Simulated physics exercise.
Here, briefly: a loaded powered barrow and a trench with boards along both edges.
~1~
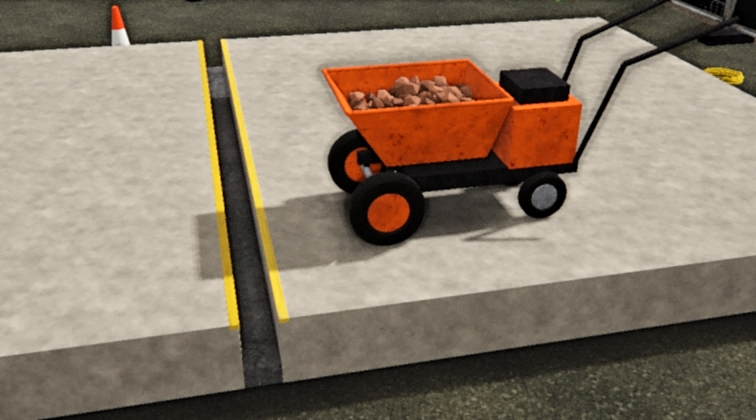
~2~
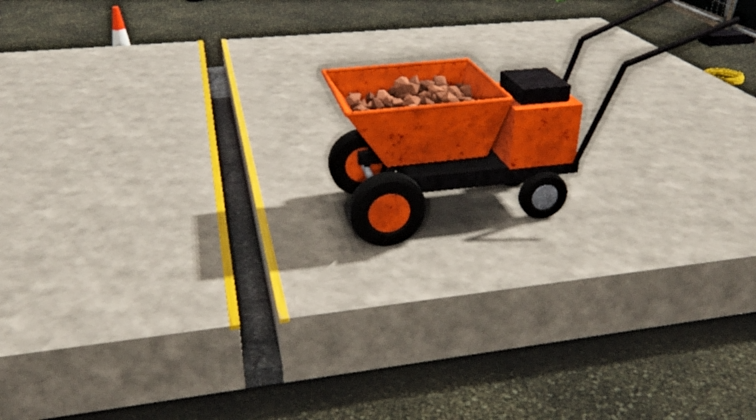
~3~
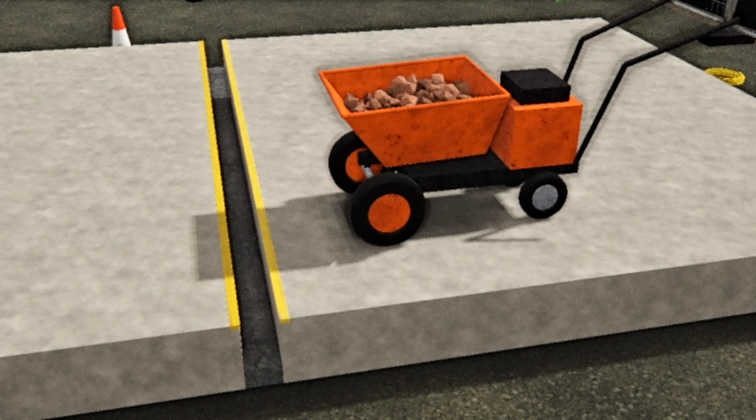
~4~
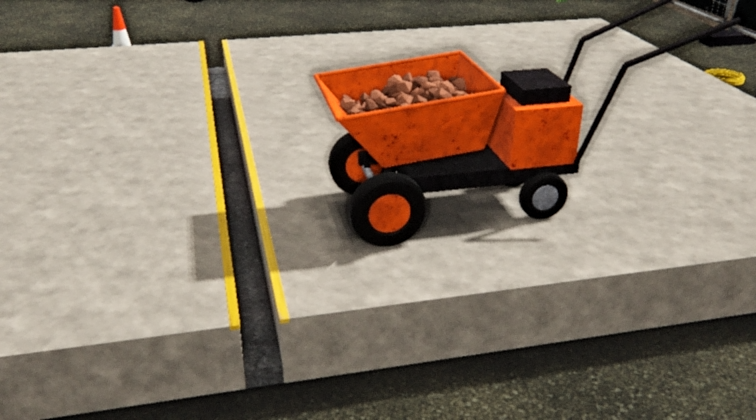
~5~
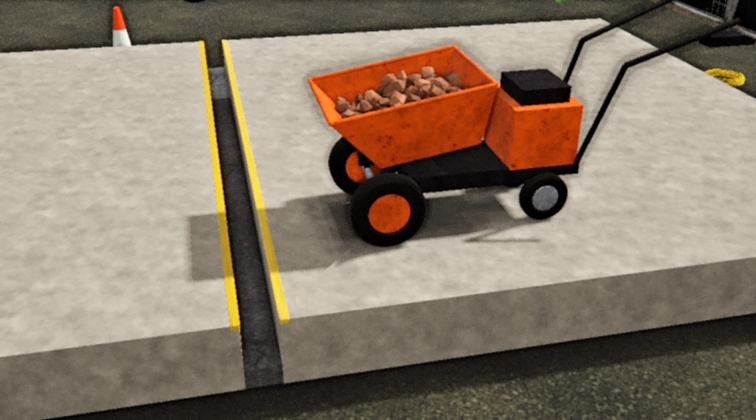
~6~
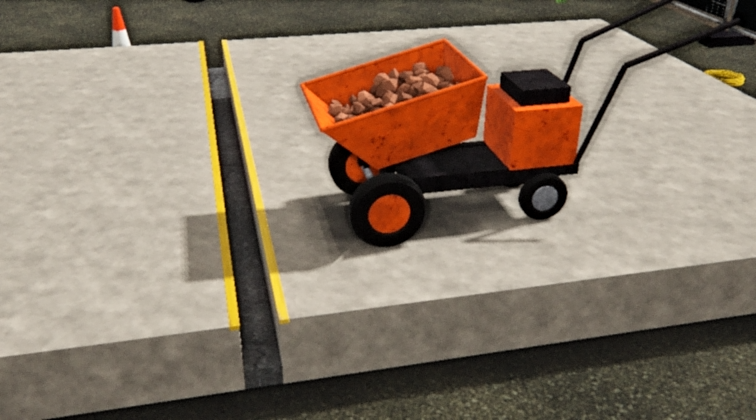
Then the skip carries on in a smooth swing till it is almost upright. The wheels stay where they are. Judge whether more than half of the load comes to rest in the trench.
The greater part of the load will drop inside the trench.
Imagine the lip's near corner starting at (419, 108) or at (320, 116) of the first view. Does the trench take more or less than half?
The first try ends with the lesser portion between the edges, the second with the lesser portion.
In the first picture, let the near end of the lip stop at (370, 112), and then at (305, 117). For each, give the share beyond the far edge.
10 % and 70 %.
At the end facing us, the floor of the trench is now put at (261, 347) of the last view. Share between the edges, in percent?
Roughly 50 in a hundred.
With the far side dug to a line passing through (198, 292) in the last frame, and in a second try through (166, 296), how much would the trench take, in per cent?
The first case gives around 100 percent, and the second around 100 percent.
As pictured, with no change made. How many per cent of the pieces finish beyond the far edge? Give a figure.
Roughly 15 in a hundred.
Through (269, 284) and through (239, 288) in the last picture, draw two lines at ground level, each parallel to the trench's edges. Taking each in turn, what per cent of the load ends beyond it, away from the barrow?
That's 80 in a hundred for the first and 20 in a hundred for the second.
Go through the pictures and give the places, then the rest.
The first frame shows lip of the skip at (348, 114), level; top of the load at (438, 103), lumps of rubble; first edge of the trench at (276, 282); far edge at (229, 287), the trench under half as wide as the skip, and about as deep as wide.
The second frame shows lip of the skip at (347, 115), level; top of the load at (437, 103).
The third frame shows lip of the skip at (343, 117), tipped barely; top of the load at (435, 101).
The fourth frame shows lip of the skip at (338, 120), tipped barely; top of the load at (431, 99).
The fifth frame shows lip of the skip at (331, 124), tipped a little; top of the load at (425, 96).
The sixth frame shows lip of the skip at (322, 130), tipped a little; top of the load at (417, 93); first edge of the trench at (276, 283); far edge at (230, 288).
Soon after the last picture, skip tipped steeply; all in the skip.
A little later, skip tipped right over; nearly all in the skip; a stray few short of the trench; a small part in or heaped over the trench; a stray few falling.
Later still, skip tipped right over; about a third in the skip; a stray few short of the trench; about half in or heaped over the trench; a small part beyond it.
By the end, skip tipped right over; a small part in the skip; a small part short of the trench; about two thirds in or heaped over the trench; a small part beyond it.
